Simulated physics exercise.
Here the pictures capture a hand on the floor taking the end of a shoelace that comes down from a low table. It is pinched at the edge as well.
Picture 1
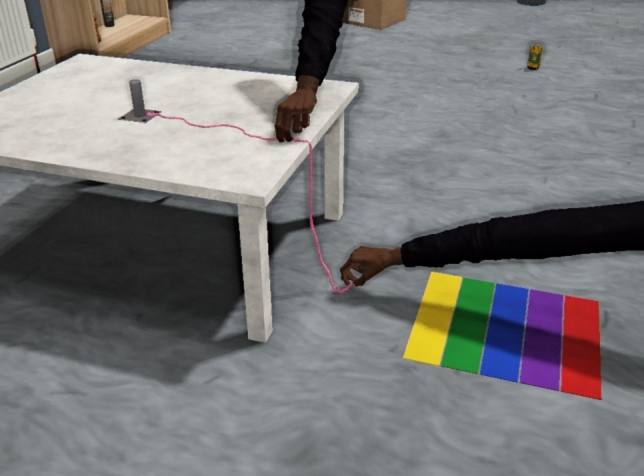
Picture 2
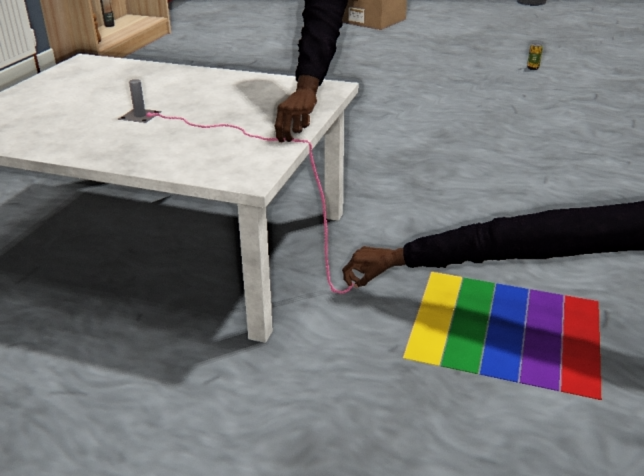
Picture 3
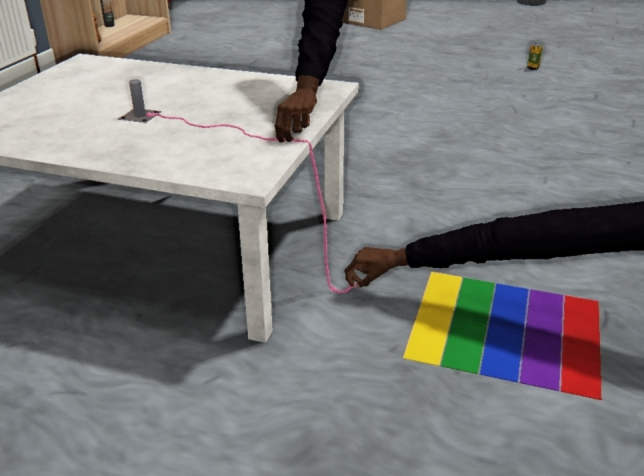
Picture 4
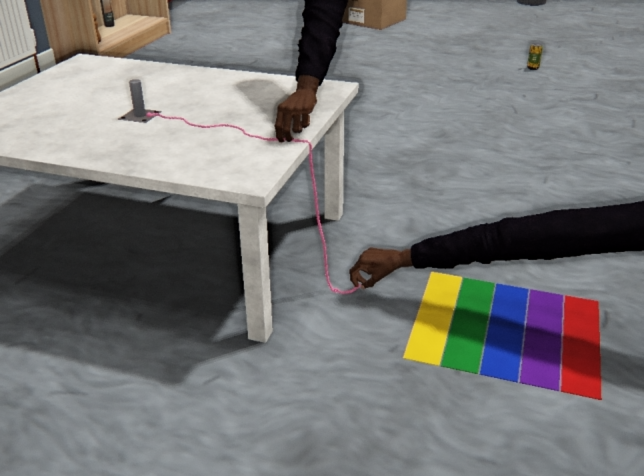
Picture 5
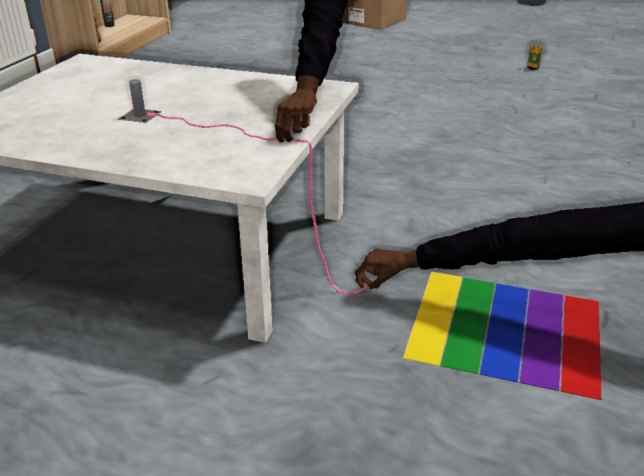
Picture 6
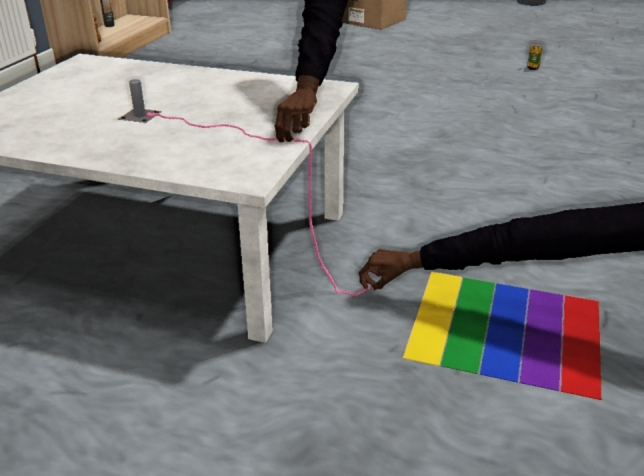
On a grey floor beside a low white table, a hand drawing a pink shoelace's end slightly right, another pinching it at the edge.
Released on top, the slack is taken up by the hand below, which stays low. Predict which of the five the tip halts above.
I expect it over the green strip.
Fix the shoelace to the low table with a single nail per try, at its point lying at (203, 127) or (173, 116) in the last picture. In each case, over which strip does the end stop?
Result, first place: Green; second place: Green.
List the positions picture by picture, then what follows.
In the first frame, end (351, 283); yellow (426, 344); green (463, 351); blue (502, 359); purple (541, 367); red (581, 376).
In the second frame, end (353, 284); shoelace through (173, 118) (225, 125) (268, 140) (314, 168) (326, 226) (329, 280).
In the third frame, end (355, 284).
In the fourth frame, end (360, 285); shoelace through (173, 118) (225, 125) (268, 140) (312, 168) (320, 227) (328, 280).
In the fifth frame, end (365, 286).
In the sixth frame, end (369, 287); shoelace through (173, 118) (225, 125) (268, 140) (310, 168) (311, 226) (330, 278).
Soon after, end near (418, 296); short of the strips.
Then, end near (453, 302); over yellow.
At full stretch, end near (475, 306); over green. Over green.
